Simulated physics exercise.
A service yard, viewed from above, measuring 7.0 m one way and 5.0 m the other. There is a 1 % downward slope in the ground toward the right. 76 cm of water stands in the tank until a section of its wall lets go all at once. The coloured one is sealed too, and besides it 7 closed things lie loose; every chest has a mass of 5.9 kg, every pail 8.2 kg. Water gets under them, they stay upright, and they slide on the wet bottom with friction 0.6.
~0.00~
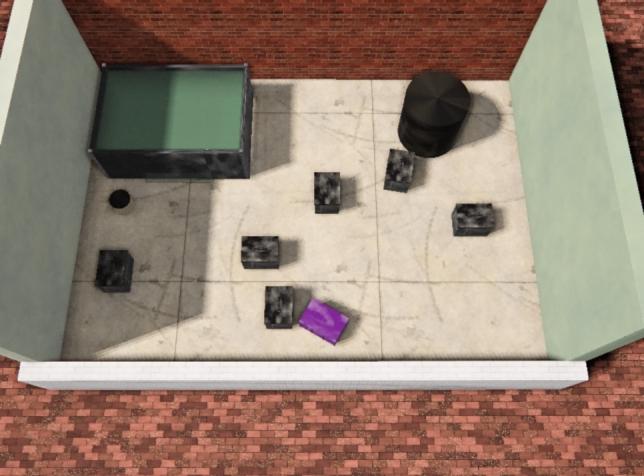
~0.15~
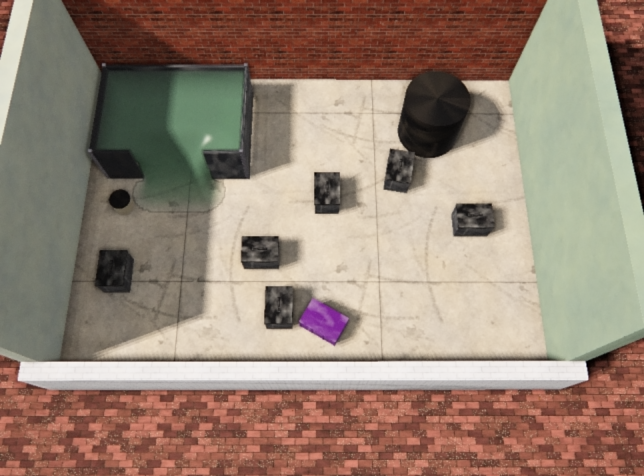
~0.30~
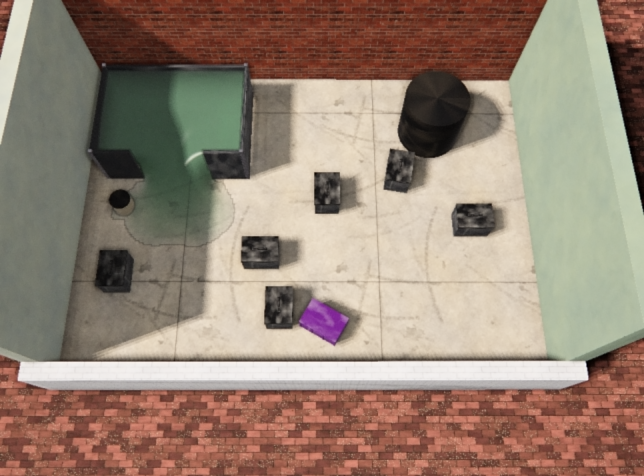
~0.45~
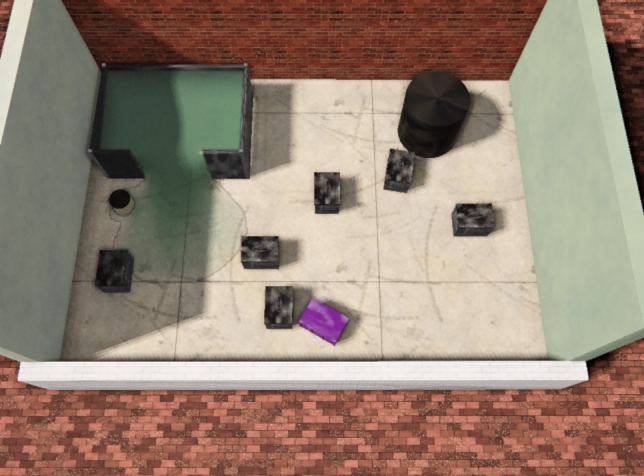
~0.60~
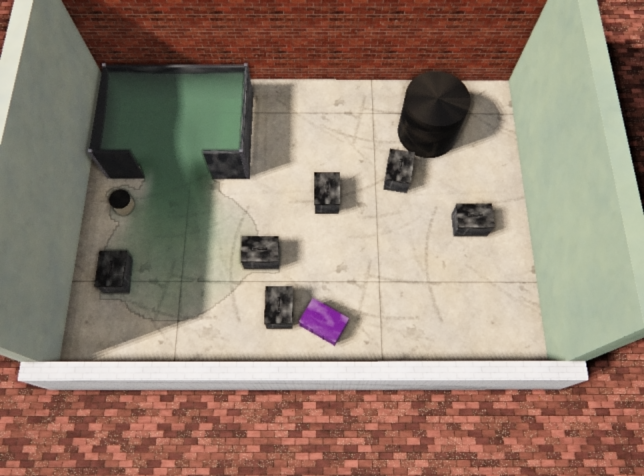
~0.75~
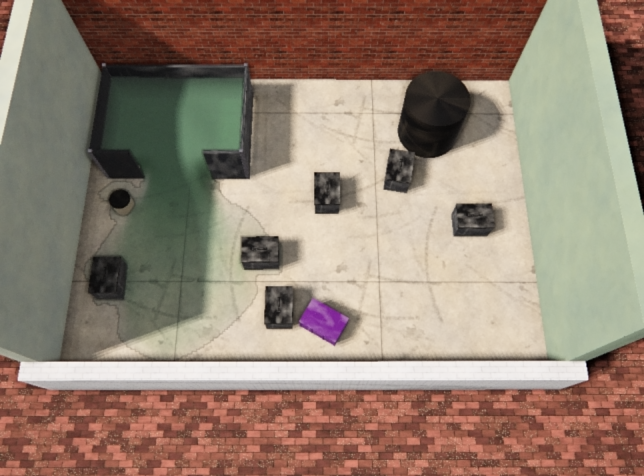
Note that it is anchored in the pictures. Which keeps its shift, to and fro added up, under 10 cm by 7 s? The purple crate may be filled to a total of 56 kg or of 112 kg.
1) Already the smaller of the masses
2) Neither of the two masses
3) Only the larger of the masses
3.
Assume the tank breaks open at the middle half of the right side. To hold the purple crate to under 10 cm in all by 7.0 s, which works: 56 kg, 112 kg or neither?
So the lighter pick works.
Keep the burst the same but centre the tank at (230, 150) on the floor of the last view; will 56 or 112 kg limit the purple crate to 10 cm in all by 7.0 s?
Well, then you need the heavier one.
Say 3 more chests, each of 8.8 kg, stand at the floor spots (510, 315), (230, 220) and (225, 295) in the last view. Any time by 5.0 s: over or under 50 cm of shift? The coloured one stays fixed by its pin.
First one went beyond, second went beyond, third went beyond.
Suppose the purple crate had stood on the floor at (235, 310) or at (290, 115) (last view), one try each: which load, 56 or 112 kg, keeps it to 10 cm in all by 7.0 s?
One by one: Heavier mass alone; lighter mass suffices.
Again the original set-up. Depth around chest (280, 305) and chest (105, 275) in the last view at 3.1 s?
Some 5 cm at the first, some 23 cm at the second.
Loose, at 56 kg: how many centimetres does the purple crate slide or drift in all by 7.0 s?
Path length near 60 cm.
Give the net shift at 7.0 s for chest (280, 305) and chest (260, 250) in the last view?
Shift from start, in order: 500 cm; 400 cm.
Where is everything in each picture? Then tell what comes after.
In the first frame, the purple crate at (324, 320) rests on the ground; 3.4 m2 under water; 0 of 8 have shifted.
In the second frame, the purple crate at (324, 320) rests on the ground; 4.2 m2 under water; 0 of 8 have shifted.
In the third frame, the purple crate at (324, 320) rests on the ground; water covers 5.1 m2; 0 of 8 have shifted.
In the fourth frame, the purple crate at (324, 320) rests on the ground; water covers 6.2 m2; 0 of 8 have shifted.
In the fifth frame, the purple crate at (324, 320) rests on the ground; 7.5 m2 under water; 0 of 8 have shifted.
In the sixth frame, the purple crate at (324, 320) rests on the ground; 8.9 m2 under water; 1 of 8 have shifted.
After 1.4 s the purple crate would be 0 cm from its start with 56 kg and 0 cm from its start with 112 kg; 0 cm of water round it then.
After 3.1 s the purple crate would be 31 cm from its start with 56 kg and 0 cm from its start with 112 kg; 14 cm of water round it then.
After 4.9 s the purple crate would be 62 cm from its start with 56 kg and 0 cm from its start with 112 kg; 11 cm of water round it then.
After 7.0 s the purple crate would be 62 cm from its start with 56 kg and 0 cm from its start with 112 kg; 7 cm of water round it then.
